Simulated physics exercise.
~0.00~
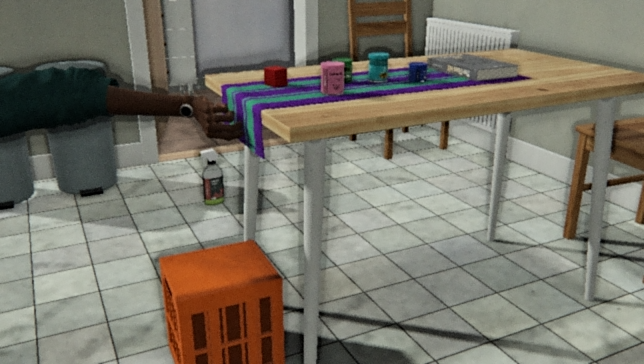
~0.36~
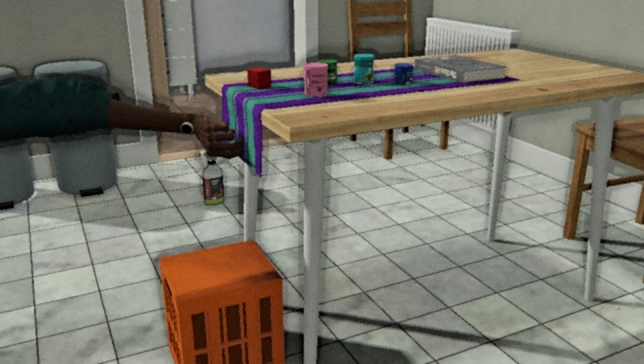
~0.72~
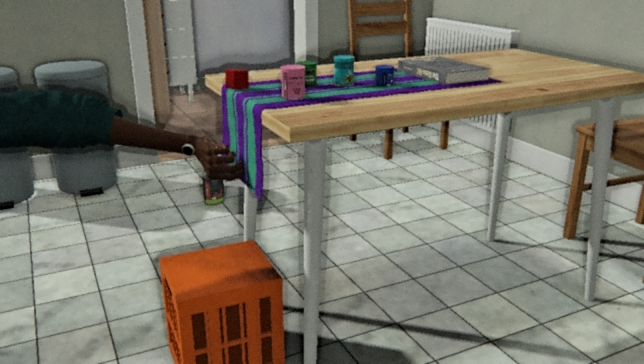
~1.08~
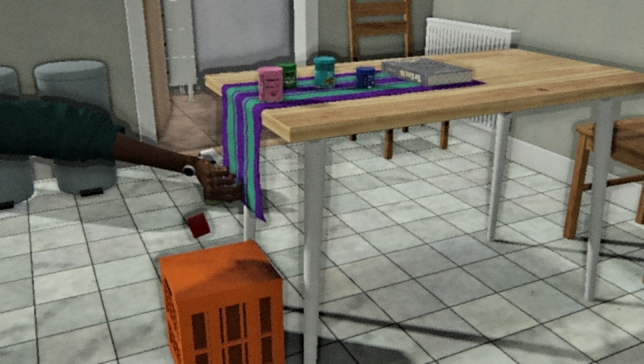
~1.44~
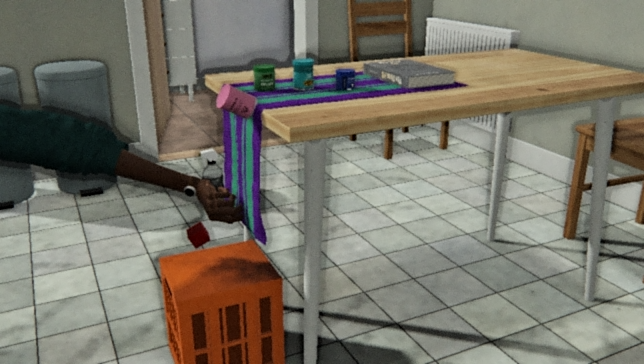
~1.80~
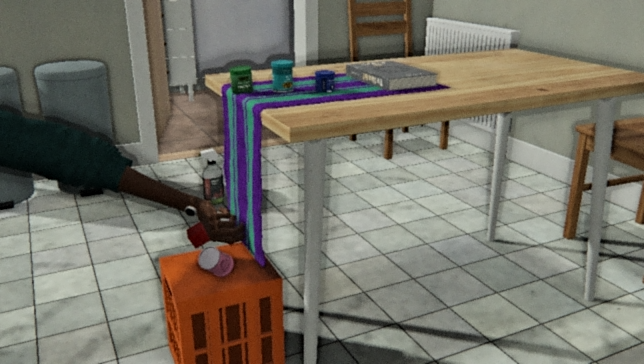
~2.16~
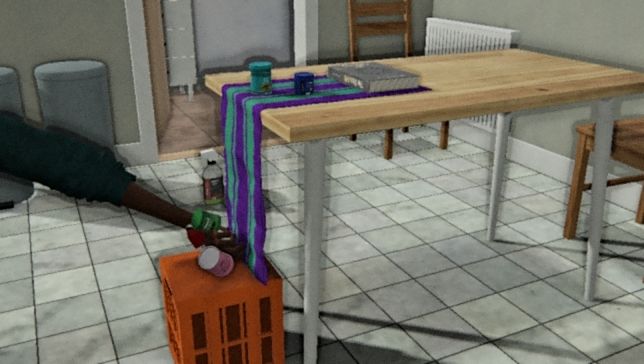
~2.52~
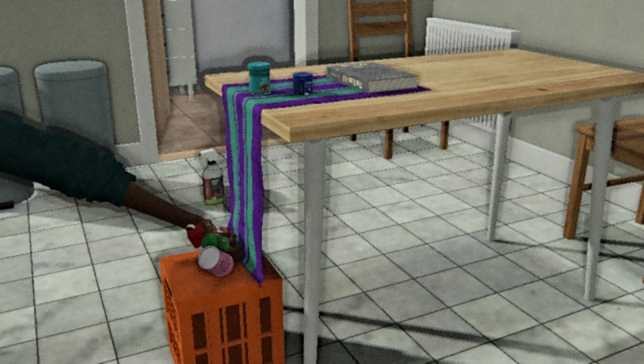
In a room with a pale tiled floor, seen from a fixed view, a wooden table holds a striped purple and turquoise scarf with a red cube, a pink can, a green pot, a turquoise can, a small blue item and a book. An orange crate stands below the near left corner. From the left, a hand draws the scarf's hanging end downward, and everything on it slides left. The red cube drops first, then the pink can tips and falls, and the green pot follows. The scarf stops at the crate, where the three lie, while the turquoise can, blue item and book remain on the table.
